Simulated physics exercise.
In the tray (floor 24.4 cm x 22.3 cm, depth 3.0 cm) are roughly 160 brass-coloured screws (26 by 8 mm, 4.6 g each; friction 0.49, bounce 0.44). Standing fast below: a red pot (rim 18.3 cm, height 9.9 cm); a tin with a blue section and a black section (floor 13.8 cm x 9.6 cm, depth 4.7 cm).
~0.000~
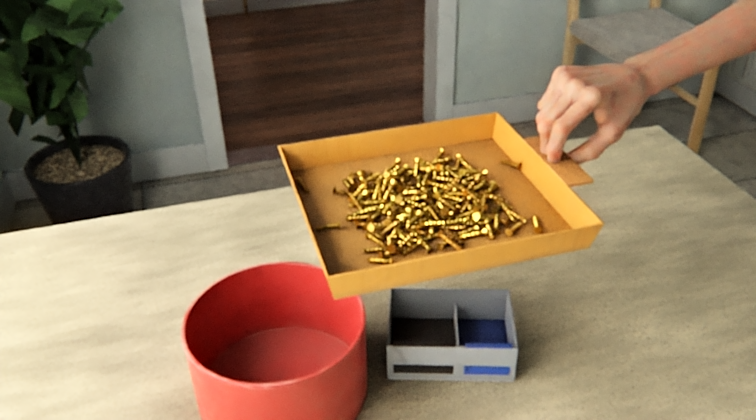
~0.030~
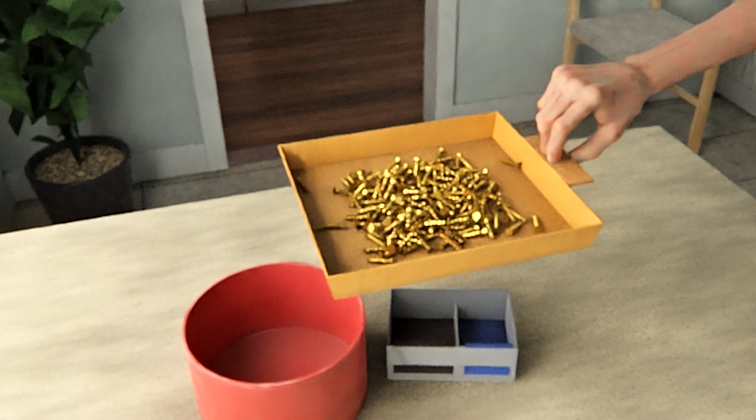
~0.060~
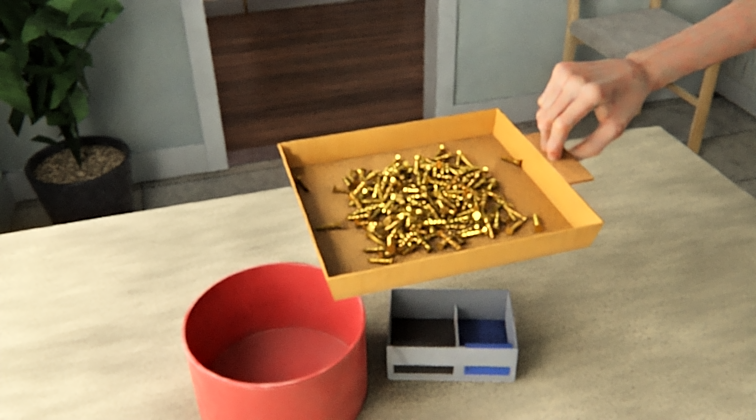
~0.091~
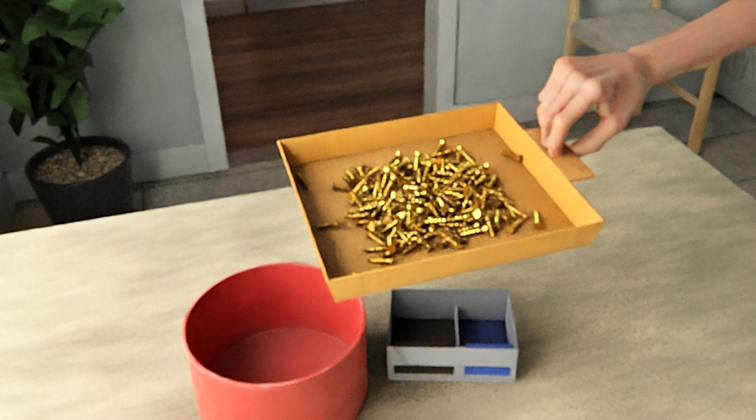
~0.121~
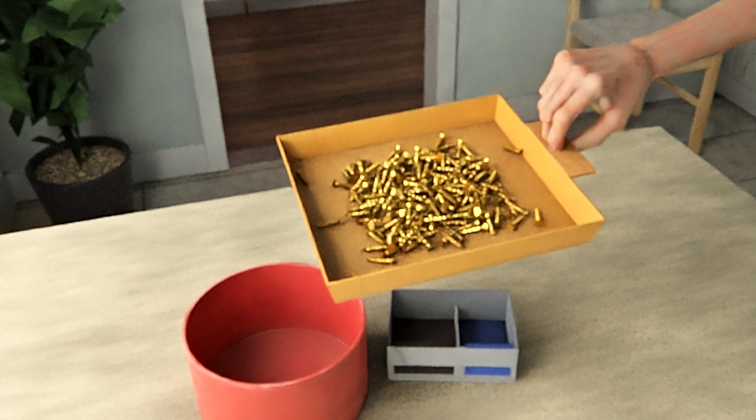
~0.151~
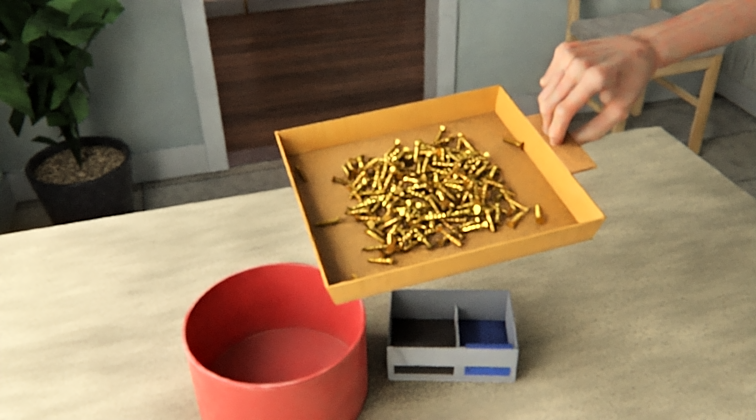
On a table, a hand slightly tilts a tray of brass-coloured screws toward the front left.
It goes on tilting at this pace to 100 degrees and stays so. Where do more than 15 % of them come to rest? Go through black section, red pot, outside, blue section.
Black section: Under, red pot: Under, outside: Over, blue section: Under.
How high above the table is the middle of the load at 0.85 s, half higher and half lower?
Roughly 22 cm.
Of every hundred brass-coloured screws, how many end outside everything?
Roughly 100 per cent.
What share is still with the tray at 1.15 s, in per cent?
Roughly 65 per cent.
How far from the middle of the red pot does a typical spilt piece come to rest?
Roughly 16 cm.
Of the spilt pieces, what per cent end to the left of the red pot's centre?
About 20 per cent.
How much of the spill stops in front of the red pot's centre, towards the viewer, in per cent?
Some 100 per cent.
Then, at 0.53 s, tilt 41 degrees; tray 100 %; middle of all pieces near (414, 193).
After 0.85 s, tilt 68 degrees; tray 100 %; middle of all pieces near (391, 268).
After 1.15 s, tilt 94 degrees; tray 65 %, outside 10 %, in the air 25 %; middle of all pieces near (382, 322).
After 1.43 s, tilt 100 degrees; outside 85 %, in the air 15 %.
At rest (2.1 s), blue section 0 %, tray 0 %, black section 0 %, red pot 0 %, outside 100 %.
